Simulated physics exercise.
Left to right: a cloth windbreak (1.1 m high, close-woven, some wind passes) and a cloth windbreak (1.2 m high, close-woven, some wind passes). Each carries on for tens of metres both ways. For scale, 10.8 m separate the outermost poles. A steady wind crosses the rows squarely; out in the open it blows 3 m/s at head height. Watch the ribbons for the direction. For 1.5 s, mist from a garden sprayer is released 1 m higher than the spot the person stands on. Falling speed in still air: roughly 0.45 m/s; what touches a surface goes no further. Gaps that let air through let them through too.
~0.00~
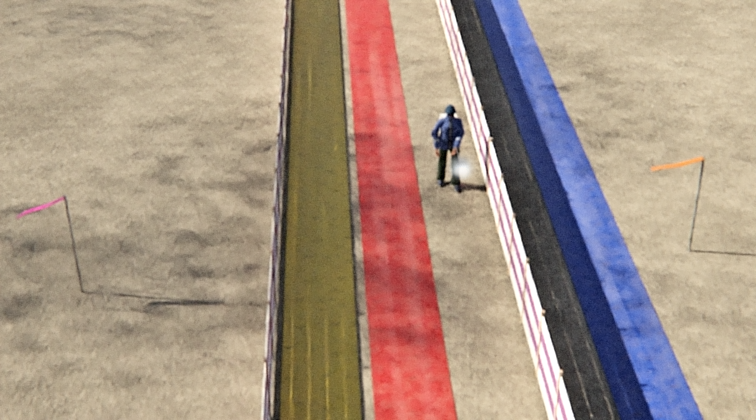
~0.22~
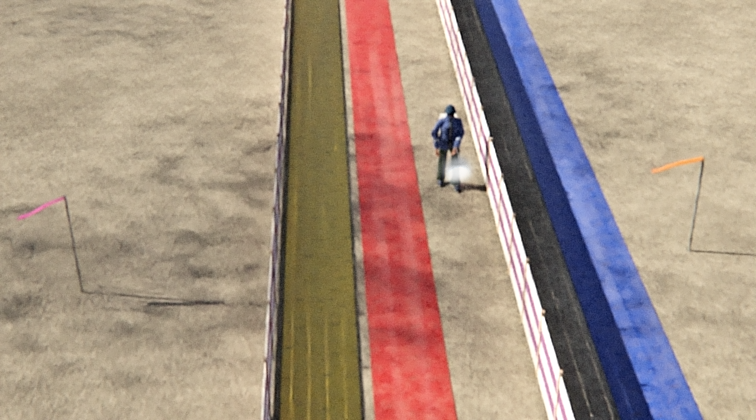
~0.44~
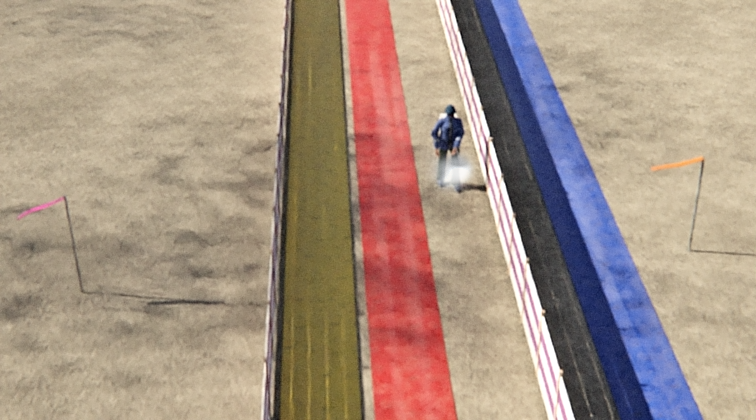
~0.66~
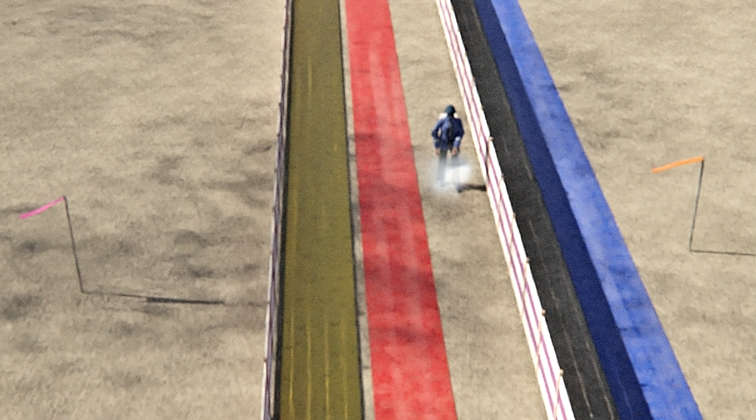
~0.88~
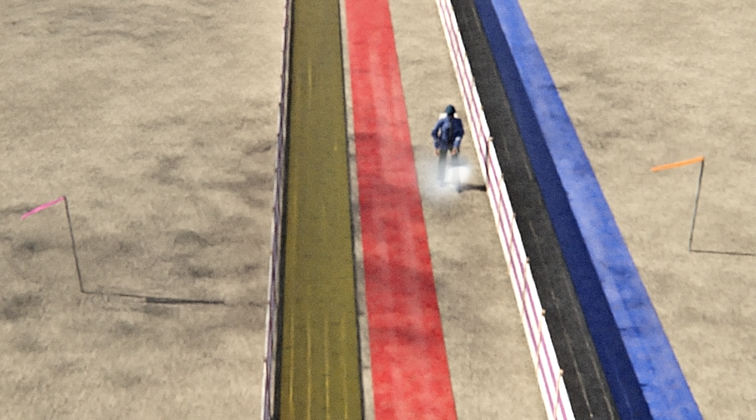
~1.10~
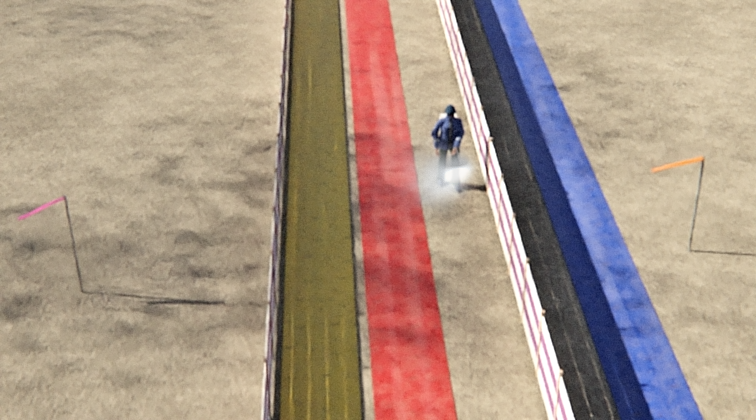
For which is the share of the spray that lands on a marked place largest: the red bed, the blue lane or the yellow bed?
The red one.
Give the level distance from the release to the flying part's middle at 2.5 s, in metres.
Roughly 1.0 m.
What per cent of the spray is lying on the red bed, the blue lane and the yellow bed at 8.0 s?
Roughly 60 % red, 0 % blue, 10 % yellow.
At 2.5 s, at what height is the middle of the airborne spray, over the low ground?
About 0.6 m.
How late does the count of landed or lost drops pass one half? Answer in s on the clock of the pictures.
At about 3.8 s.
After 2.5 s, 86 % is in the air or yet to come; 0 % lies on the blue lane, 0 % on the yellow bed and 9 % on the red bed; the middle of what still flies is 0.6 m above the low ground, near (412, 186).
After 4.0 s, 47 % is in the air or yet to come; 0 % lies on the blue lane, 1 % on the yellow bed and 40 % on the red bed; the middle of what still flies is 0.6 m above the low ground, near (371, 190).
After 8.0 s, 10 % is in the air or yet to come; 0 % lies on the blue lane, 10 % on the yellow bed and 59 % on the red bed.
After 20.0 s, 0 % is in the air or yet to come; 0 % lies on the blue lane, 11 % on the yellow bed and 60 % on the red bed.
After 45.0 s, 0 % is in the air or yet to come; 0 % lies on the blue lane, 11 % on the yellow bed and 60 % on the red bed.
